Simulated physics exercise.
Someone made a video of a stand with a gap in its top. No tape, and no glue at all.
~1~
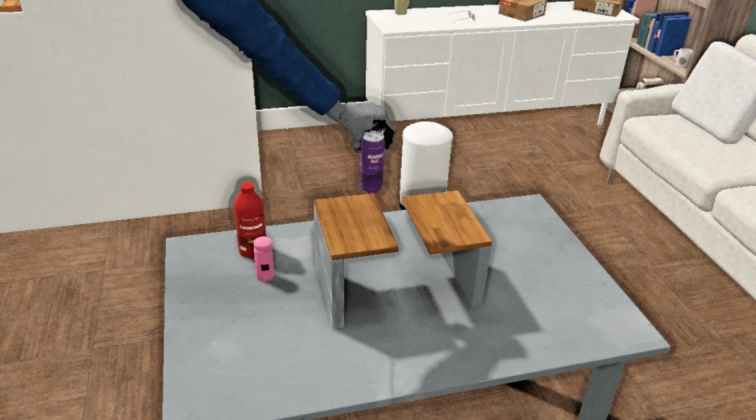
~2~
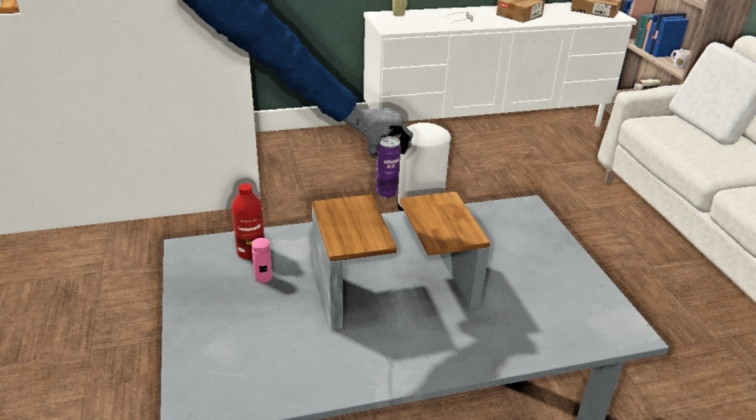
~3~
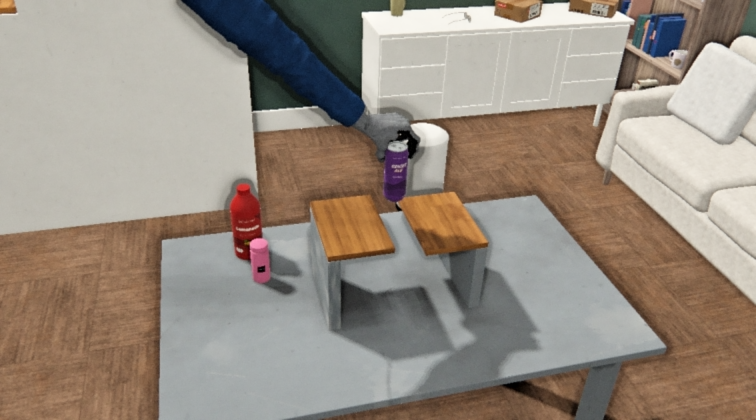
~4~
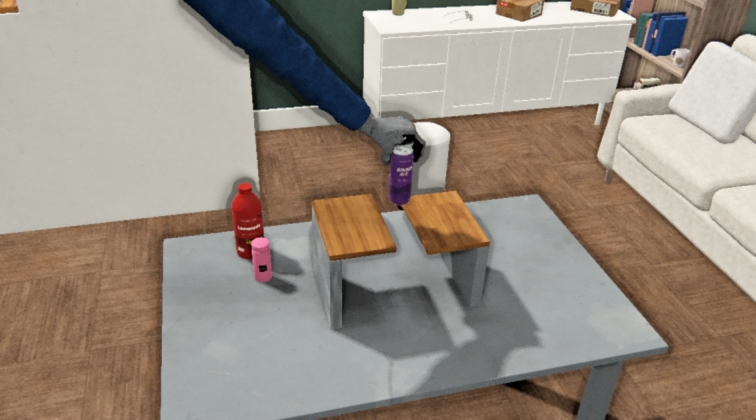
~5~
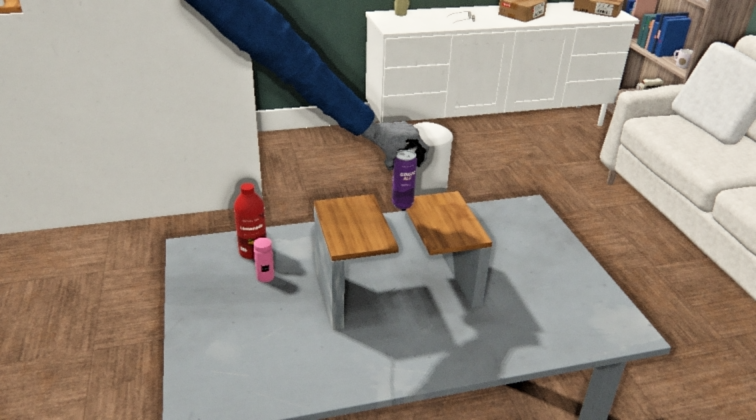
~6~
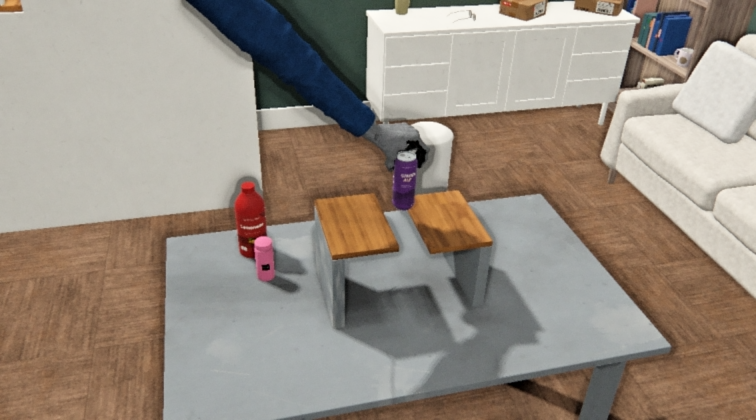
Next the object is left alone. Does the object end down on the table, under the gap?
Result: Through.
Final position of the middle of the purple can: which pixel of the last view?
The object ends up somewhere near (399, 267).
Then, 0.32 s on from there, purple can shifted well along near (400, 260).
Then, 0.66 s on from there, purple can shifted well along near (399, 267).
In the end, moved from the start, purple can; the other 2 unmoved. At the end, from the last picture's camera, purple can near (399, 267). The can reaches the table.
